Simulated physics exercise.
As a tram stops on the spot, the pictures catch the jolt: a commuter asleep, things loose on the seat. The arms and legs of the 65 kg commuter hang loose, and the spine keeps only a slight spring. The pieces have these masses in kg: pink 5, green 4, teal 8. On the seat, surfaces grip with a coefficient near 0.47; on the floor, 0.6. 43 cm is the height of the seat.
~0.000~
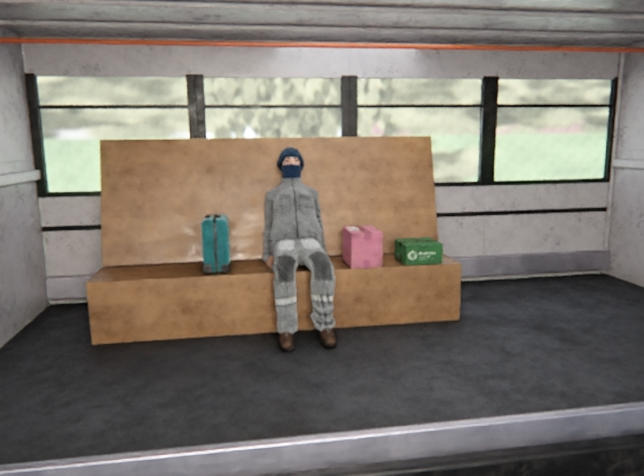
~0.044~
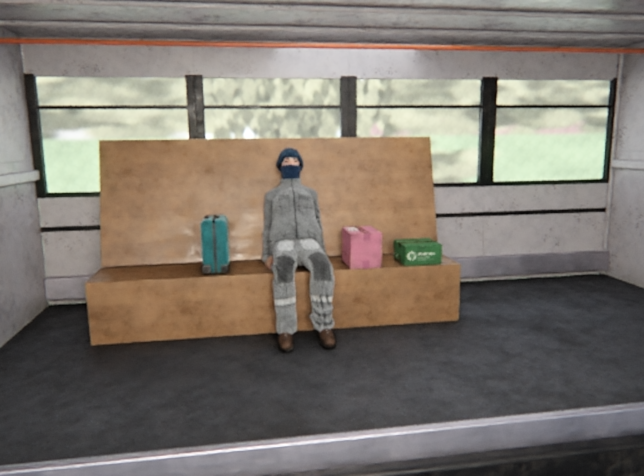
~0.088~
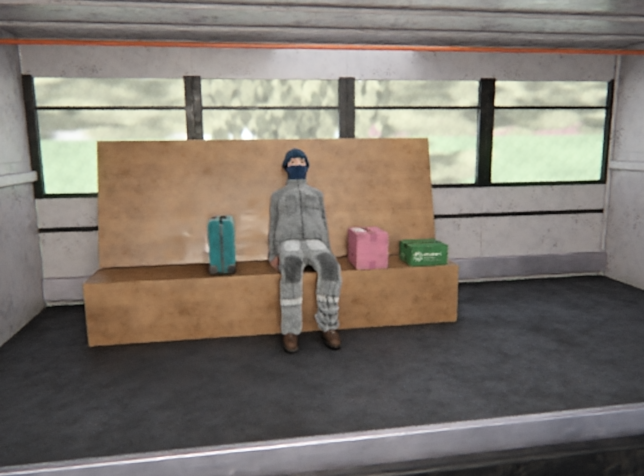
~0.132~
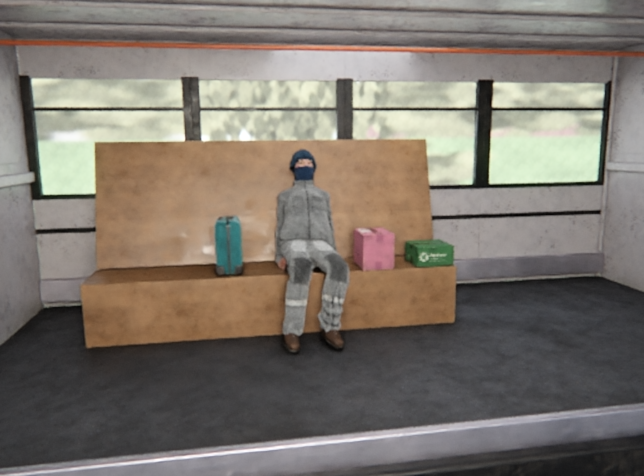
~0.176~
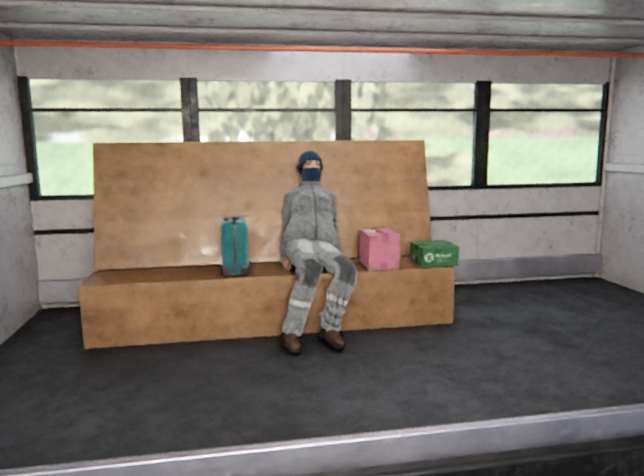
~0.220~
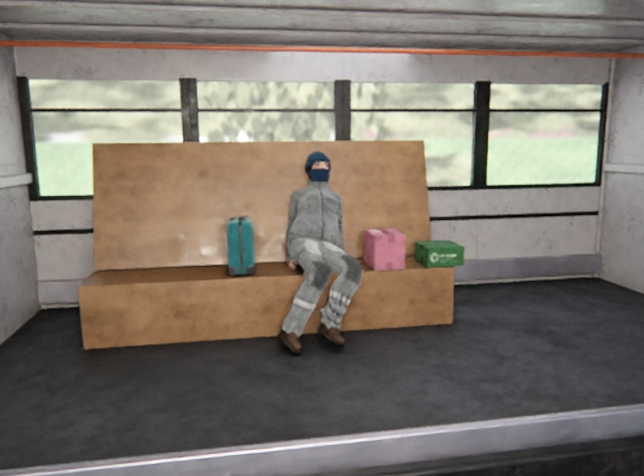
Masked commuter in grey sitting slumped on a wooden bench, sliding slightly right alongside a teal case, pink box and green carton.
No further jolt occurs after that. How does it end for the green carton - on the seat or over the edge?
It ends over the edge.
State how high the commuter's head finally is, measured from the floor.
Head height at the end: Near 50 cm.
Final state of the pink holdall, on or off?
Pink holdall falls off.
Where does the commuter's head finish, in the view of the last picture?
End point: Roughly (415, 250) in the last view.
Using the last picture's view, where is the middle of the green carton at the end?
Somewhere close to (480, 306).
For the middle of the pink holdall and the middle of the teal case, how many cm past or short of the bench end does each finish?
Result: Pink holdall = 30 cm short, teal case = 150 cm short.
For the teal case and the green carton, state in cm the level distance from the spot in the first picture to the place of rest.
Teal case: 30; green carton: 60.
After 0.40 s the green carton is 4 cm past the bench end, tilted 25°, near (452, 254) in the last picture's view; the teal case 146 cm short of the bench end, tilted 5°.
After 0.65 s the green carton is 14 cm past the bench end, tilted 120°, near (462, 290) in the last picture's view.
After 1.05 s the green carton is 28 cm past the bench end, tilted 180°, near (480, 306) in the last picture's view.
Final state at 2.7 s, pink holdall drops off; green carton drops off; teal case stays on; commuter's hips keep to the seat.
